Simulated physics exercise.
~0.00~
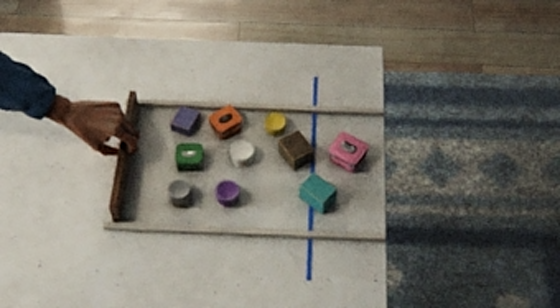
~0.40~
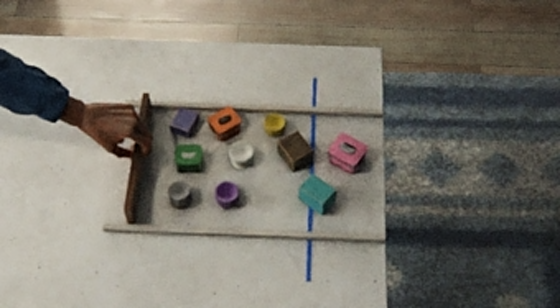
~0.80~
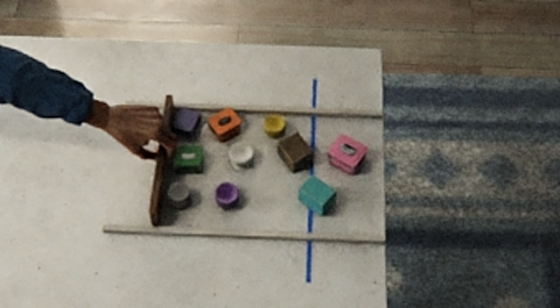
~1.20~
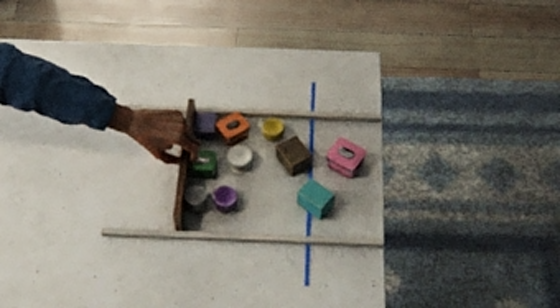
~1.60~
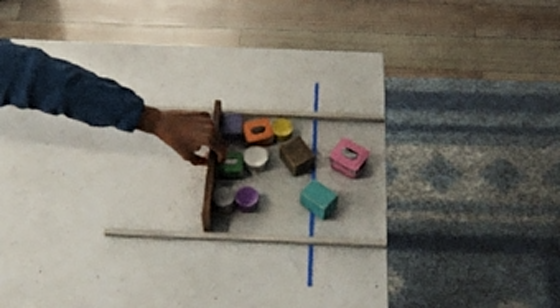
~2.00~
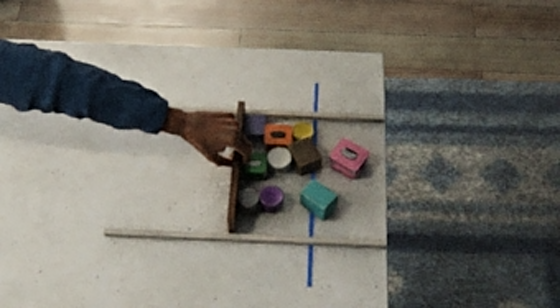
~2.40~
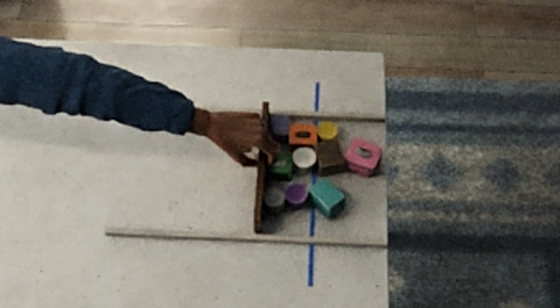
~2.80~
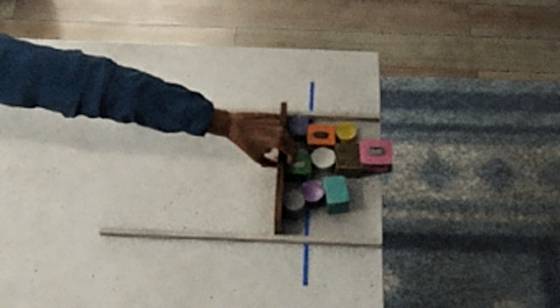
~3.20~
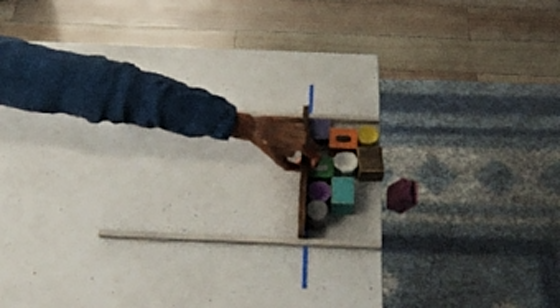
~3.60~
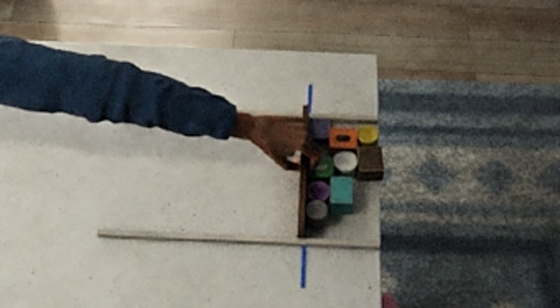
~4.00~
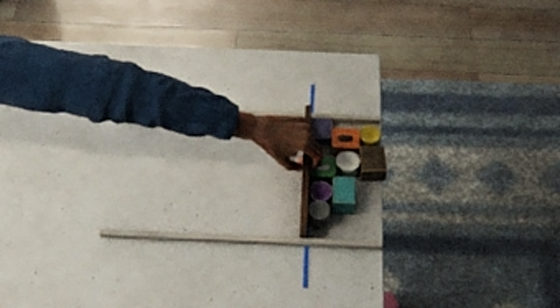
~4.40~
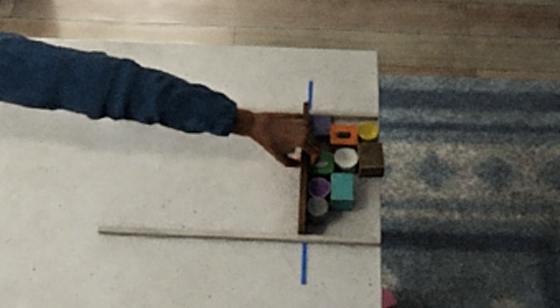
Hand pushing a wooden board rightward, bunching colourful blocks and tubs together at the table's edge as the pink case falls off.
